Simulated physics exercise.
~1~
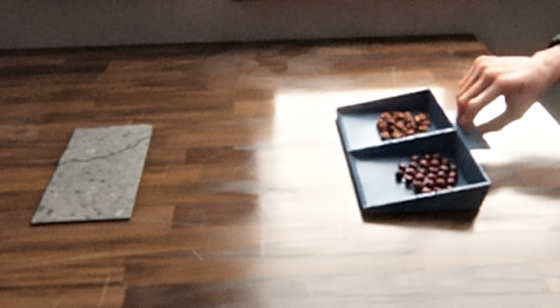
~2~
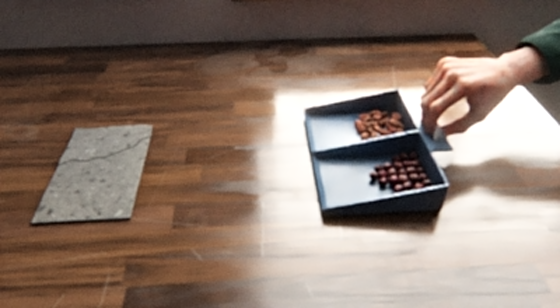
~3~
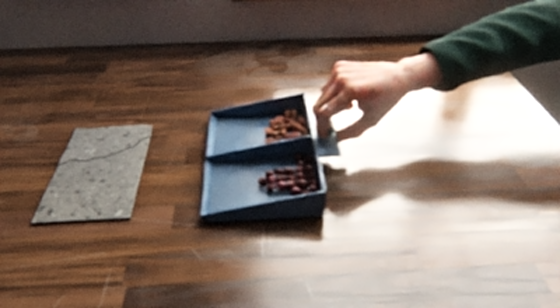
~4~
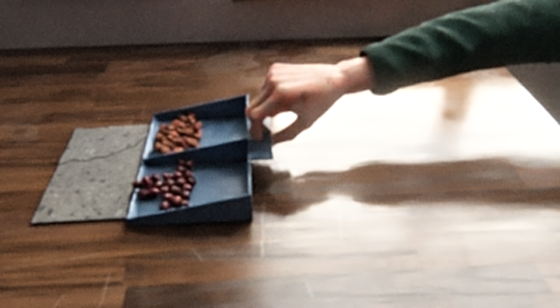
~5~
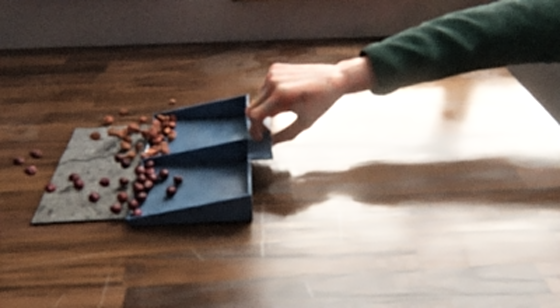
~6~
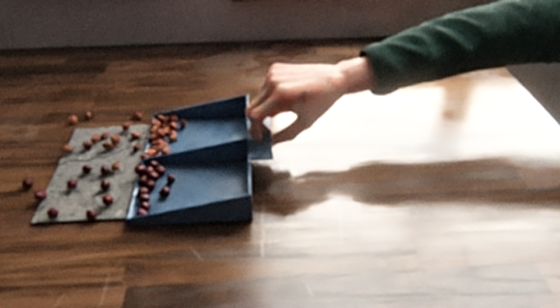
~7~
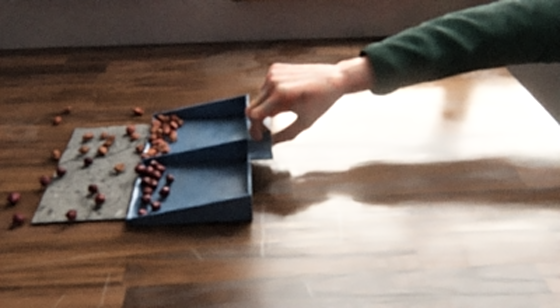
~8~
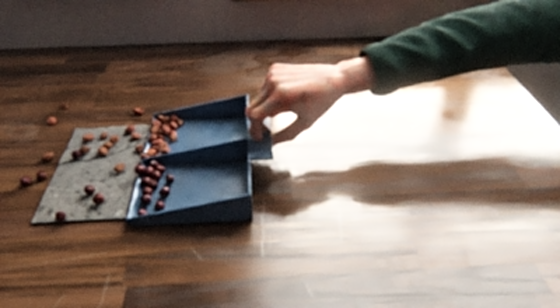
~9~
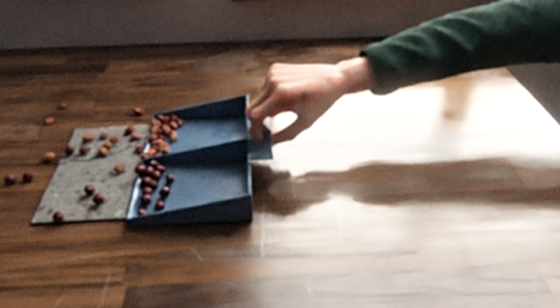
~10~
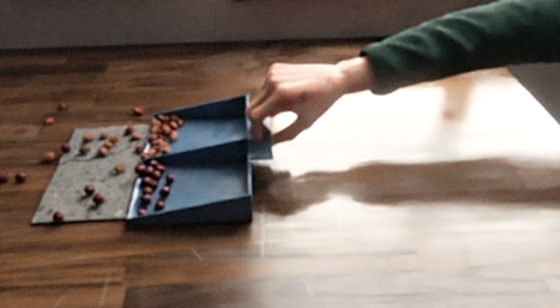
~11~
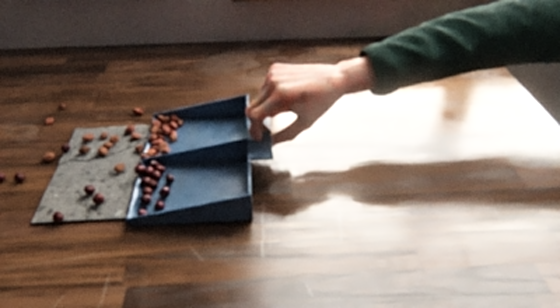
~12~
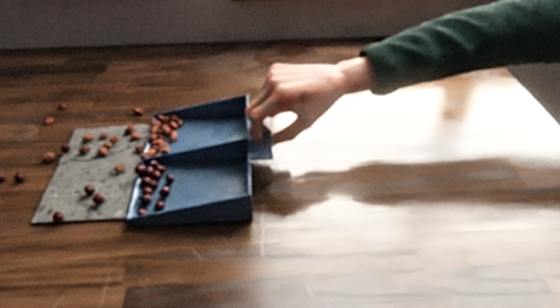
Hand sliding a divided blue tray left into a stone slab, some reddish-brown pieces spilling over it while others stay inside.
